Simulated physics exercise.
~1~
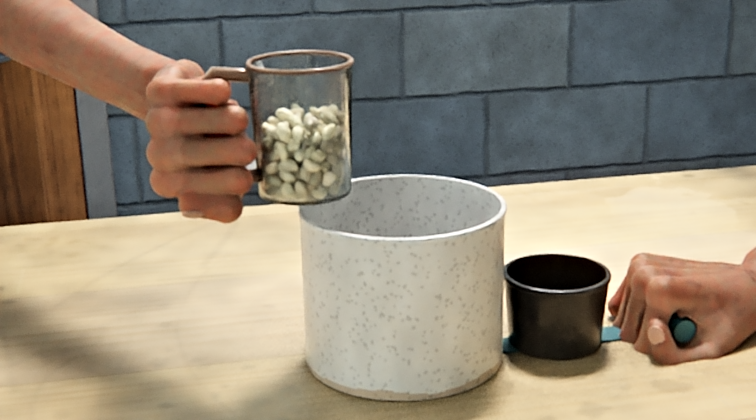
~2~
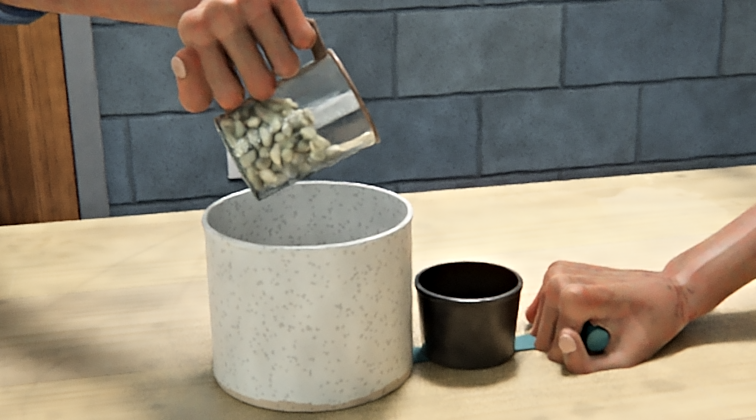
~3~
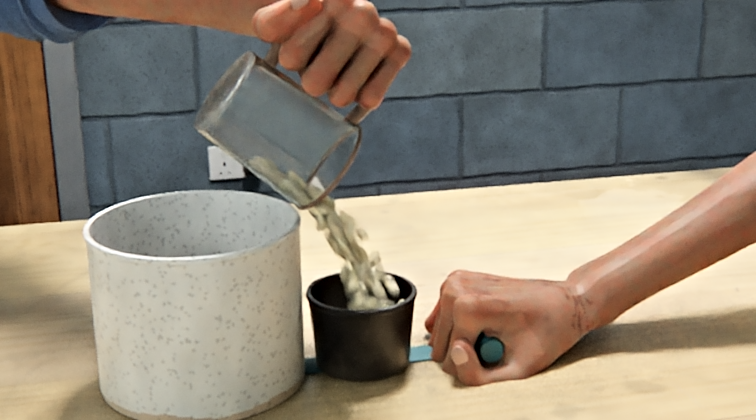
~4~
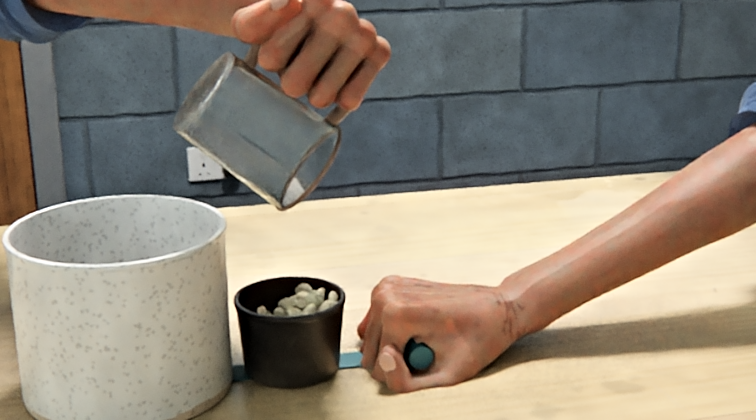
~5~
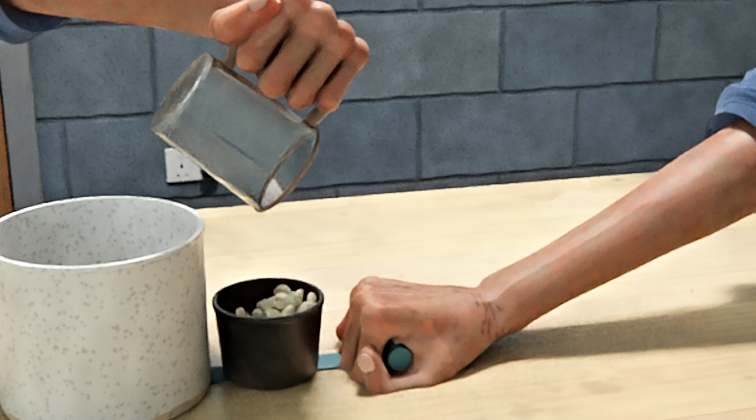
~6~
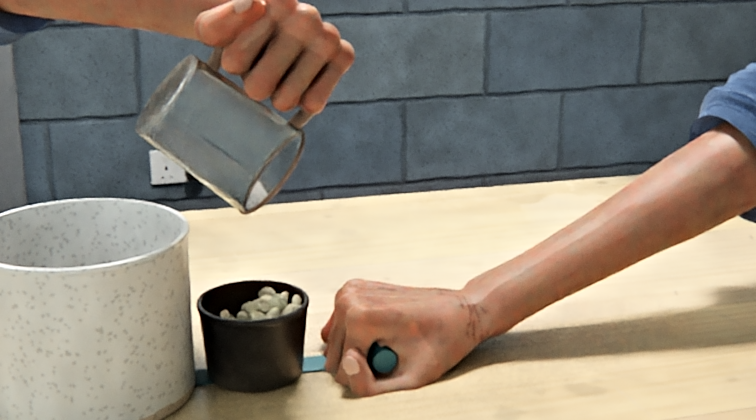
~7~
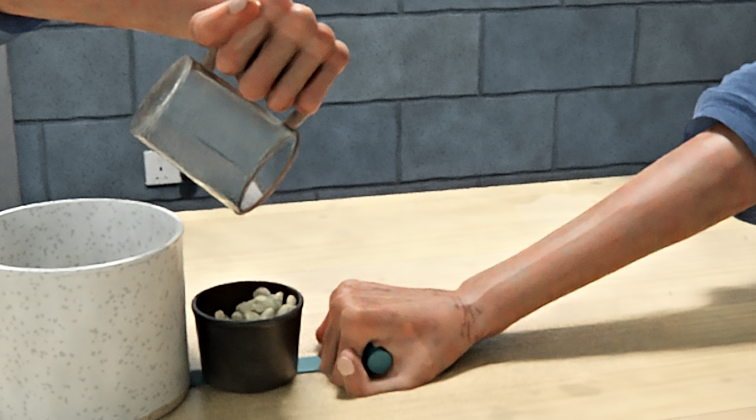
On a pale wooden table before a blue-grey block wall, one hand holds a clear cup of white beans above a speckled white pot, while another grips the teal handle of a strip joining the pot to a small black dish on its right. The pot and dish slide left together as the cup tips onto its side. The cup tilts further, and the beans stream into the black dish as it passes underneath. Soon the cup is empty and stays tipped downward. The view drifts slightly right, and everything settles with the beans heaped in the black dish.
